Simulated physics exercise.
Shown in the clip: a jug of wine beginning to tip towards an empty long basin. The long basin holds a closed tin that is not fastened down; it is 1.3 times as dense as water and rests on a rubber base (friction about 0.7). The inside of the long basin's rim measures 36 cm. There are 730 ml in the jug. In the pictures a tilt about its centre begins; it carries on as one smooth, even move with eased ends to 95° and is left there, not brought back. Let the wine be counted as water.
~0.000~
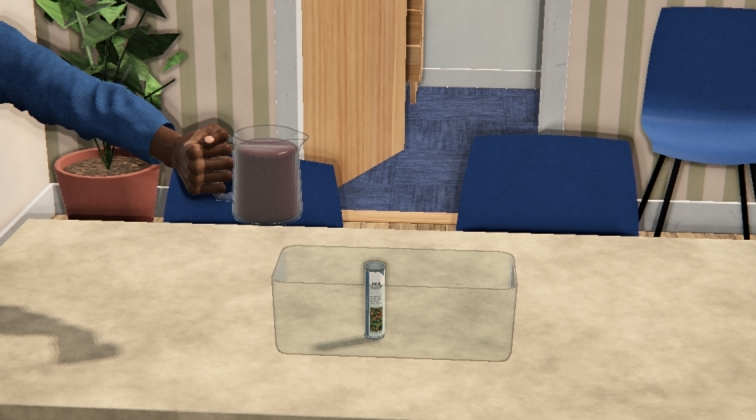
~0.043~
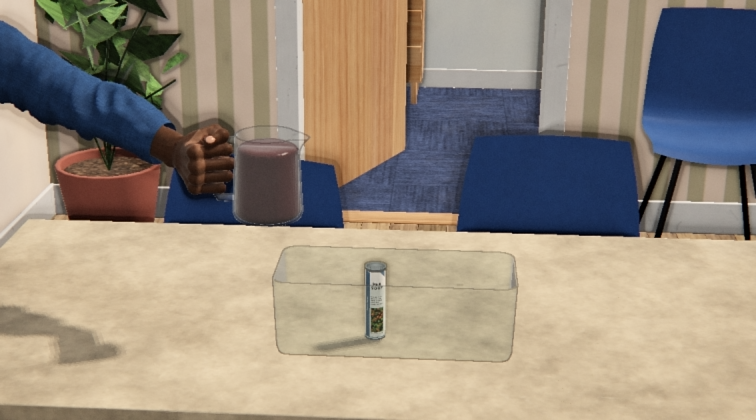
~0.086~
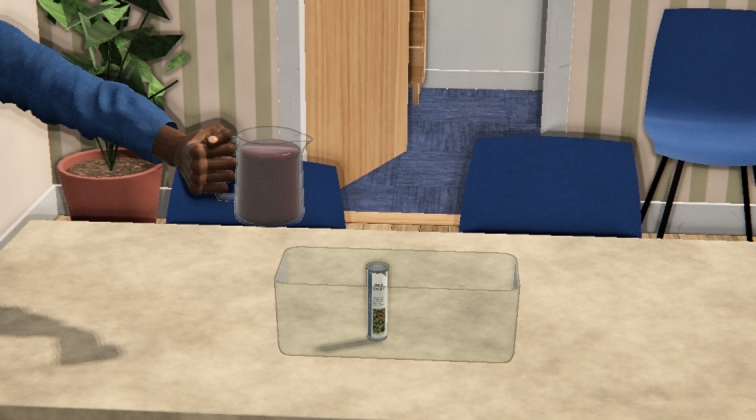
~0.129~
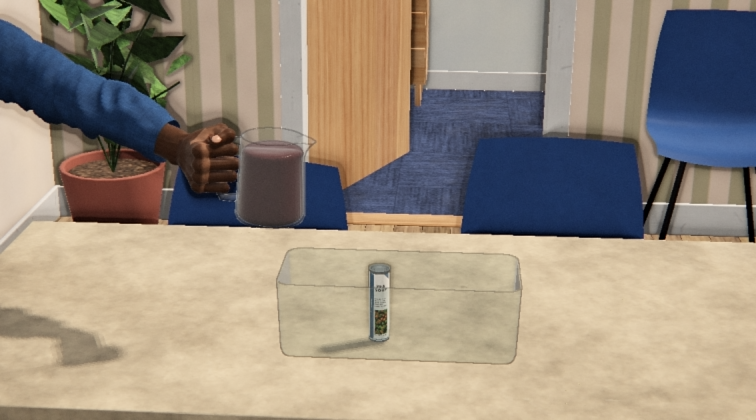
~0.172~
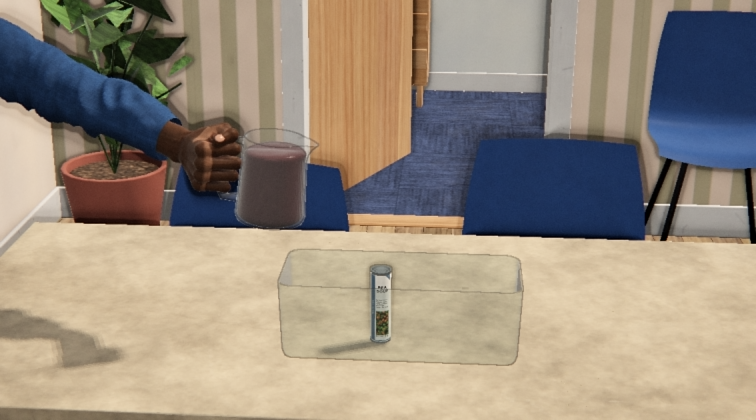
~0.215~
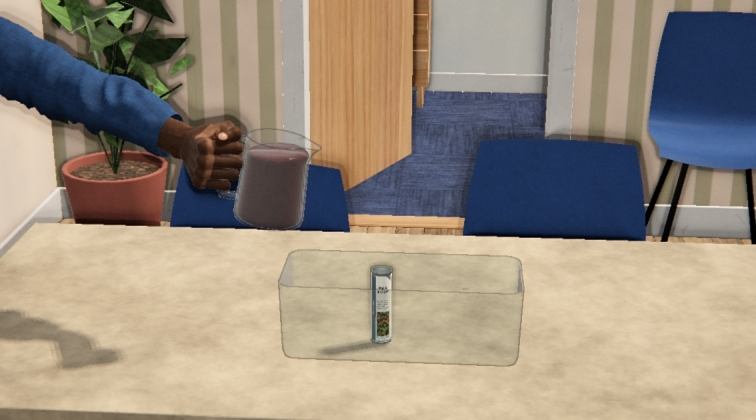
At a pale stone table in a room with blue chairs, a hand held a glass jug of dark wine above a clear basin with a small tin inside, then tilted it slightly to the right.
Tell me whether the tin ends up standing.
It does not; it falls.
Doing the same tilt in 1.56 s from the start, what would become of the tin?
The tin would overturn.
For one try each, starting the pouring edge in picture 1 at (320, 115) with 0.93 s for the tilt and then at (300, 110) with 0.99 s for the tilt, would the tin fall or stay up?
Try 1: Still standing; try 2: Tipped over.
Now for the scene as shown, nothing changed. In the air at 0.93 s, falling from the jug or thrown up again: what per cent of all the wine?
Close to 20 %.
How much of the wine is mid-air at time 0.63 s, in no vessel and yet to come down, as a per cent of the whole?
About 10 per cent.
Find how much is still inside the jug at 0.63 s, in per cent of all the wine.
Portion remaining: Approx. 90 per cent.
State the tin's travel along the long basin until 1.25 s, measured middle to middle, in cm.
Around 8 cm.
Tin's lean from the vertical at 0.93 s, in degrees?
Tilt: Around 0 degrees.
By 0.63 s the tilt is 59° and 90 per cent is still to pour; the tin stands where it began.
By 0.93 s the tilt is 90° and 51 per cent is still to pour; the tin stands where it began.
By 1.25 s the tilt is 95° and 17 per cent is still to pour; the tin lies on its side.
By 1.59 s the tilt is 95° and 6 per cent is still to pour; the tin lies on its side.
At rest the tin lies on its side.
